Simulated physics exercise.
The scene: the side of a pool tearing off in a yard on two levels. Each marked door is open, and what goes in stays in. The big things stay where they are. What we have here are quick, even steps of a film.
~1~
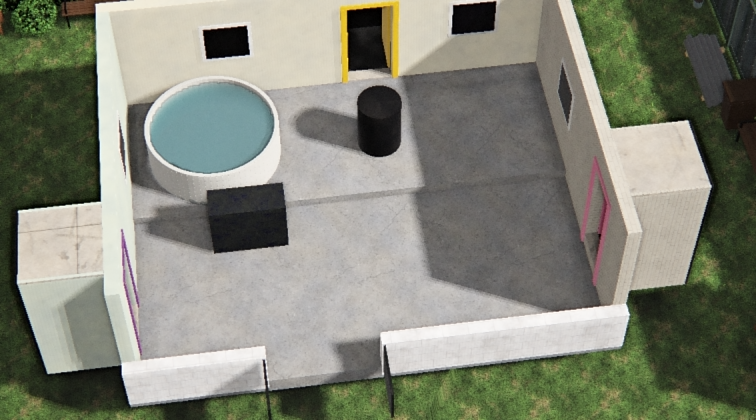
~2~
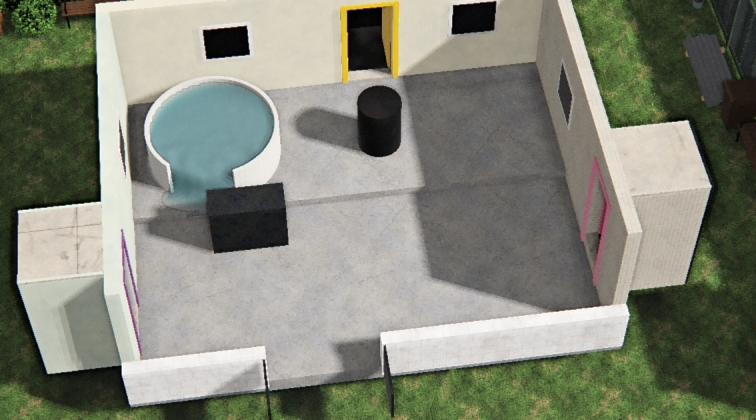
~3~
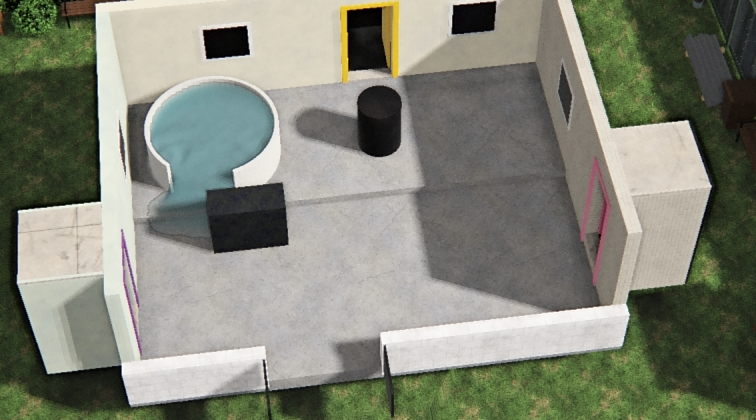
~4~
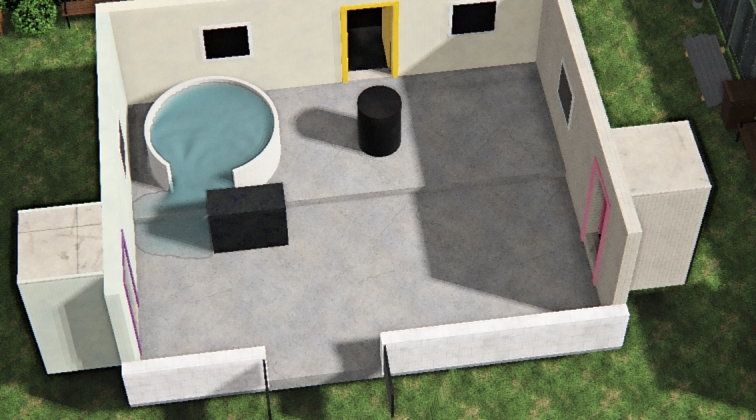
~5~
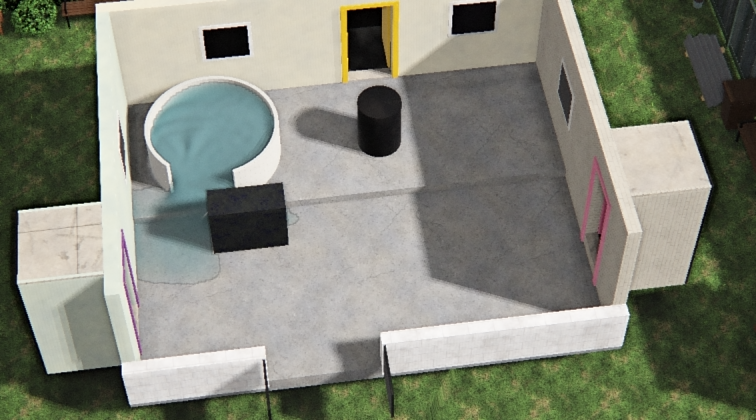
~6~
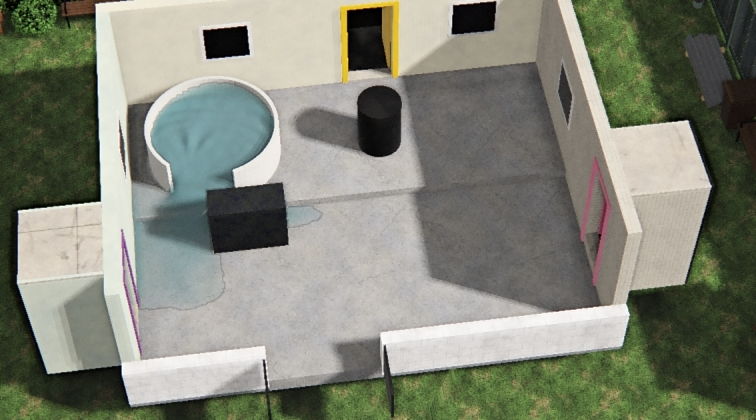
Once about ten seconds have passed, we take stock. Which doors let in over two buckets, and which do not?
My prediction: Purple door: Over two buckets; pink door: Two buckets at most; yellow door: Two buckets at most.
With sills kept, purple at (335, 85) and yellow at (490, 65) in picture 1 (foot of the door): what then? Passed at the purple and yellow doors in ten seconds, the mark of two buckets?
Result - purple door: Remains beneath it; yellow door: Remains beneath it.
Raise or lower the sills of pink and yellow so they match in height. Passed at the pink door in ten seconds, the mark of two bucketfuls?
Pink door: Tops the threshold.
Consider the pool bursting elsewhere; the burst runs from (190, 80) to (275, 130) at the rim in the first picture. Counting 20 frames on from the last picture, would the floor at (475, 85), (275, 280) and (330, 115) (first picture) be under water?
Going through them one by one, I'd say waterlogged, then high and dry, then waterlogged.
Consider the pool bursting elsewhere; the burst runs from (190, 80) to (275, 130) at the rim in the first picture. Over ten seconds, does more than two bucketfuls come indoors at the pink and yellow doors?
In order, the pink one remains short, the yellow one overshoots.
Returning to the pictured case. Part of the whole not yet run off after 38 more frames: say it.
About 92 per cent.
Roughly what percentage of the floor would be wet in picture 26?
Around 55 percent.
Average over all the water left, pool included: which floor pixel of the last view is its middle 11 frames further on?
I'd point to (212, 222).
A moment on, water covers 20 % of the floor; the purple door wet at the sill, nothing in, the pink door not reached, the yellow door not reached.
Next, water covers 30 % of the floor; the purple door under two buckets in, the pink door not reached, the yellow door not reached.
Then, water covers 55 % of the floor; the purple door over two buckets in, the pink door wet at the sill, nothing in, the yellow door not reached.
Later, water covers 65 % of the floor; the purple door far over two buckets in, the pink door wet at the sill, nothing in, the yellow door not reached.
In the end, water covers 65 % of the floor; the purple door far over two buckets in, the pink door wet at the sill, nothing in, the yellow door not reached.
